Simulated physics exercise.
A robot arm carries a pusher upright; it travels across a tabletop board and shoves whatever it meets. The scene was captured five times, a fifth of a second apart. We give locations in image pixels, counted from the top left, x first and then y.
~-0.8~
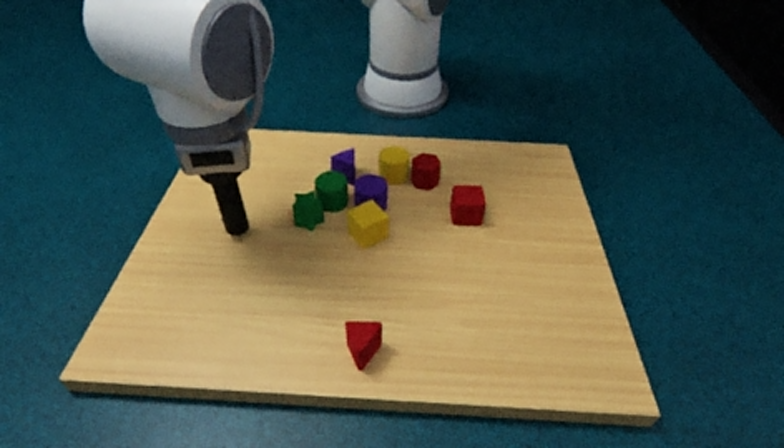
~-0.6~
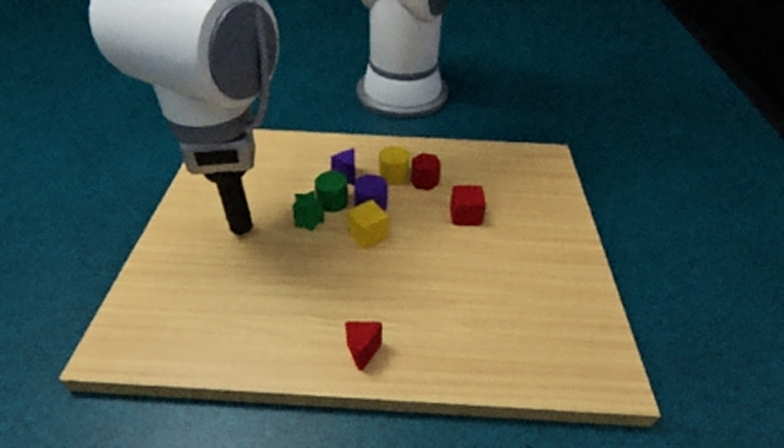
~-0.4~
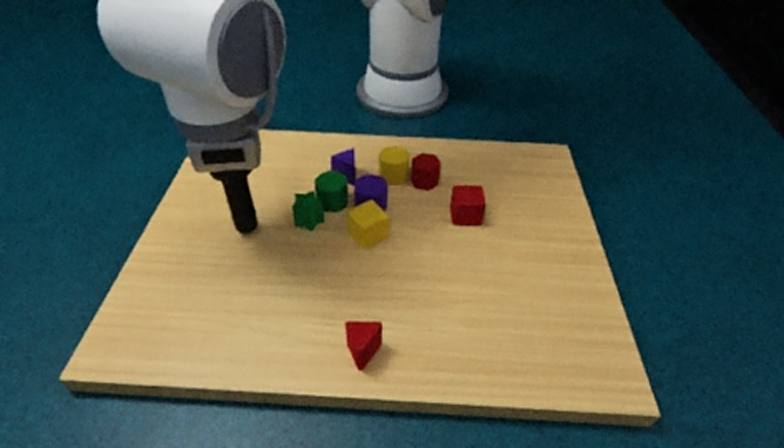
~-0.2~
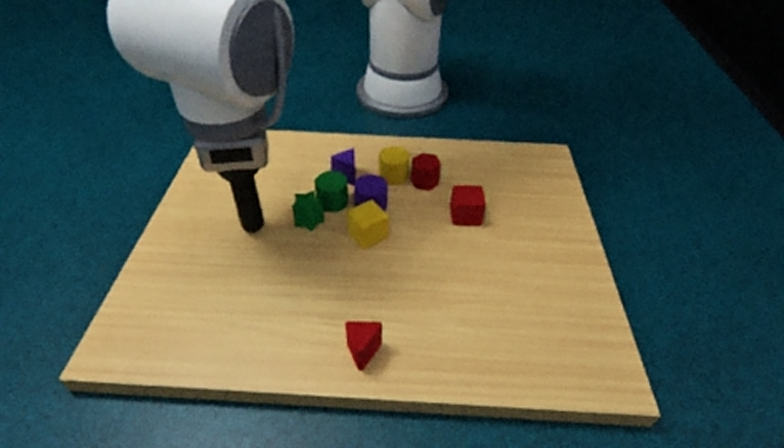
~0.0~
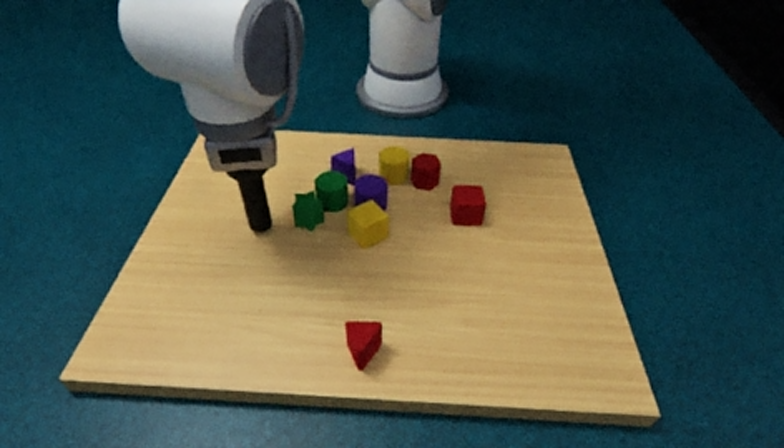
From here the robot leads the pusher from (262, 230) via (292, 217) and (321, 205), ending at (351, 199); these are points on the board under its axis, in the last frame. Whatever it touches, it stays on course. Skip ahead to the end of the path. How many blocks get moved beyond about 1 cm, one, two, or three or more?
I'd put the number at three or more.
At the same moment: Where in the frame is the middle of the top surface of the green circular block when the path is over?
For the centre of its top, I'd go with (371, 167).
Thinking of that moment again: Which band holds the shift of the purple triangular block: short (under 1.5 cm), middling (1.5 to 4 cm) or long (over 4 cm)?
Displaced less than 1.5 cm.
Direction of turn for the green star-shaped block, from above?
The answer is clockwise.
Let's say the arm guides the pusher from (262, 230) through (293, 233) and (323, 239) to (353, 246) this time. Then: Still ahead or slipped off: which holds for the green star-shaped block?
When the path is over, you would find the green star-shaped block off to the side or behind the pusher.
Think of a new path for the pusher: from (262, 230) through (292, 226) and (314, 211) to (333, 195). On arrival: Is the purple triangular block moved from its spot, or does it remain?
The purple triangular block will be pushed away from where it stands.
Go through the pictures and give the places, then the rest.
The first frame shows pusher's lower end (238, 228); green star-shaped block (306, 200); green circular block (331, 181); purple triangular block (346, 156); purple circular block (371, 184).
The second frame shows pusher (242, 227); blocks still.
The third frame shows pusher (247, 226); blocks still.
The fourth frame shows pusher (253, 225); blocks still.
The fifth frame shows pusher (261, 225); green star-shaped block (306, 200); green circular block (331, 181); purple triangular block (346, 156); purple circular block (371, 184).
The first path, step by step. One third of the way, pusher (291, 212); green star-shaped block (309, 199), turned 15° clockwise.
Two thirds of the way, pusher (320, 200); green star-shaped block (322, 198), turned 70° clockwise; green circular block (344, 176); purple circular block (375, 184).
At the end, pusher (351, 194); green star-shaped block (323, 198), turned 75° clockwise; green circular block (371, 167); purple triangular block (349, 154), turned 40° anticlockwise; purple circular block (389, 184).
